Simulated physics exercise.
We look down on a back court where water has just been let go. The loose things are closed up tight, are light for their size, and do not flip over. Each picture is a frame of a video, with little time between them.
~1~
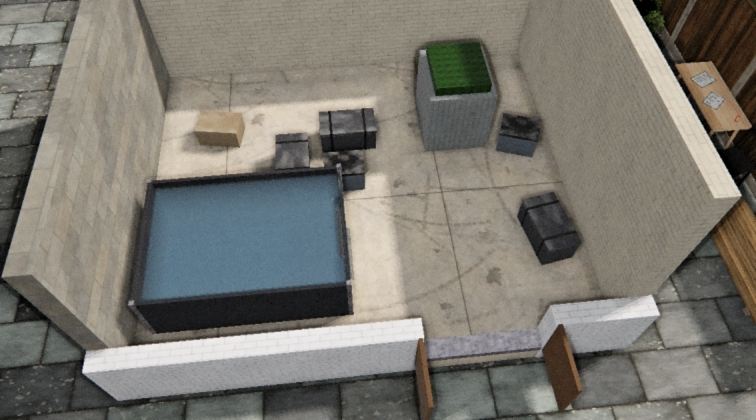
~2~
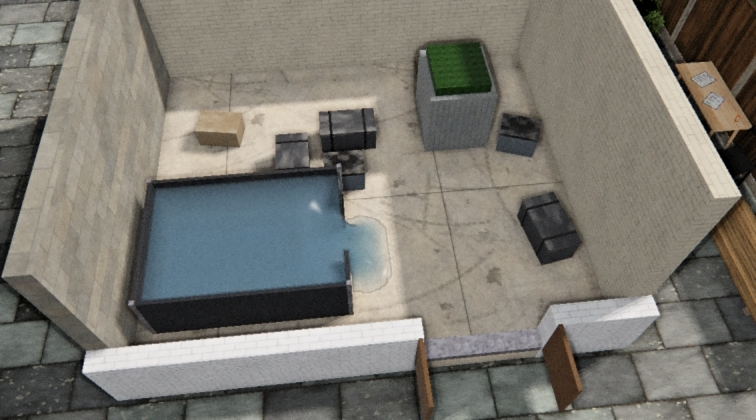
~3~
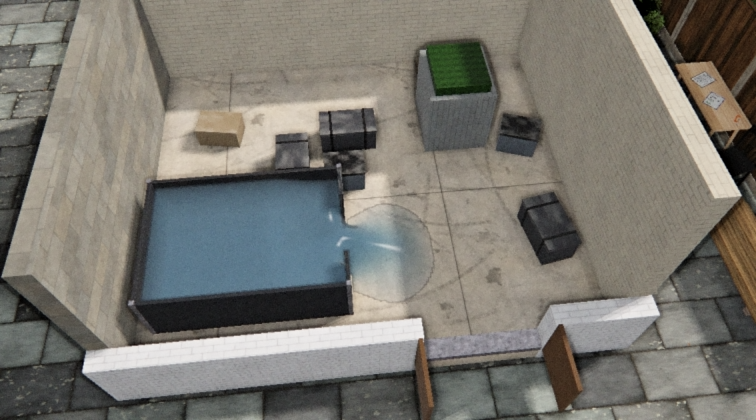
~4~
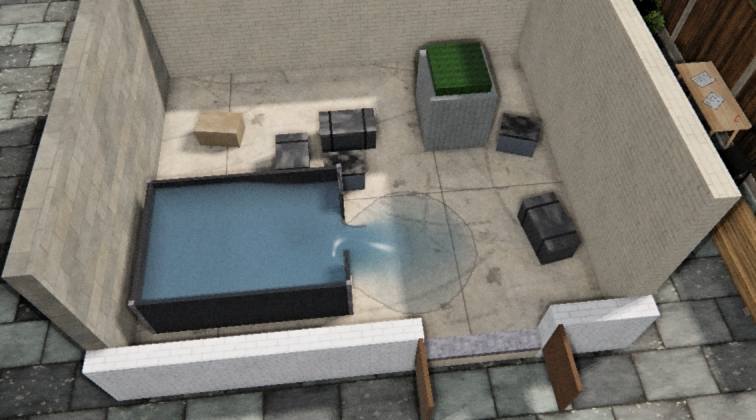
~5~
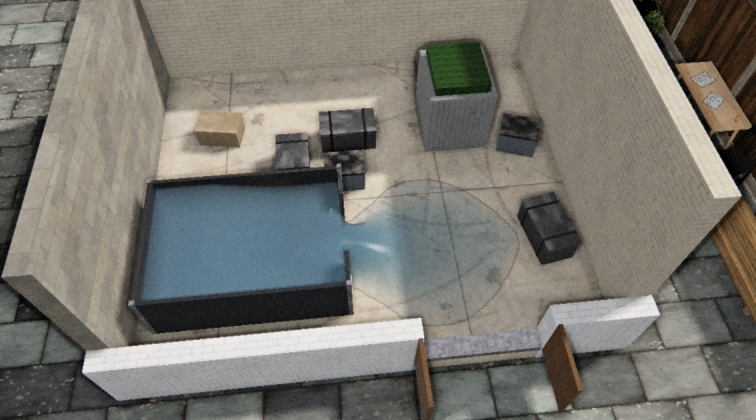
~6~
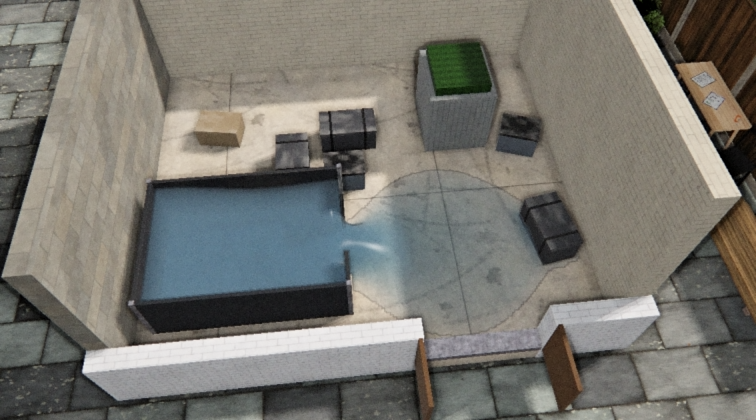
At first, a dark-sided tank of blue water stands in a walled court among dark trunks, a tan box and a grass-topped block. Then water pours through a gap in its right side and spreads rightward across the paving in a widening, rounded sheet, reaching the right-hand trunk, while the objects barely move.
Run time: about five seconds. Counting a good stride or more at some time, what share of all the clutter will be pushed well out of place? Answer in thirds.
One to two thirds.
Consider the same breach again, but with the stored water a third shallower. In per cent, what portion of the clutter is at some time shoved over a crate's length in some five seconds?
I reckon 30 per cent of the loose things.
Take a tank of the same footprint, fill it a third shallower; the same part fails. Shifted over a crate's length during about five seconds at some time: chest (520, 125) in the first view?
As for that object: Went the full length.
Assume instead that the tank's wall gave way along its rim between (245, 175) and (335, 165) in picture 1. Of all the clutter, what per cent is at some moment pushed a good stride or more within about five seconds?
Roughly 100 percent.
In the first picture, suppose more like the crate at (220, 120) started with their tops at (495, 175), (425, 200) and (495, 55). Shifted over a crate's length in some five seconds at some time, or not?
Here's how it goes: Sent far off, sent far off, and lastly sent far off.
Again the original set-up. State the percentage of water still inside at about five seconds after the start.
Around 88 in a hundred.
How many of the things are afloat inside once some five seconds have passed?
That adds up to 2.
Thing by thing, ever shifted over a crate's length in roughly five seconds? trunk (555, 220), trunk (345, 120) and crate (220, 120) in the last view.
The first comes out driven that far, the second not so far, the last not so far.
A moment on, 0 of 7 are well off their spots; 0 afloat.
Next, 1 of 7 are well off their spots; 1 afloat.
Later, 1 of 7 are well off their spots; 1 afloat.
In the end, 3 of 7 are well off their spots, and 3 have been at some point; 2 afloat.
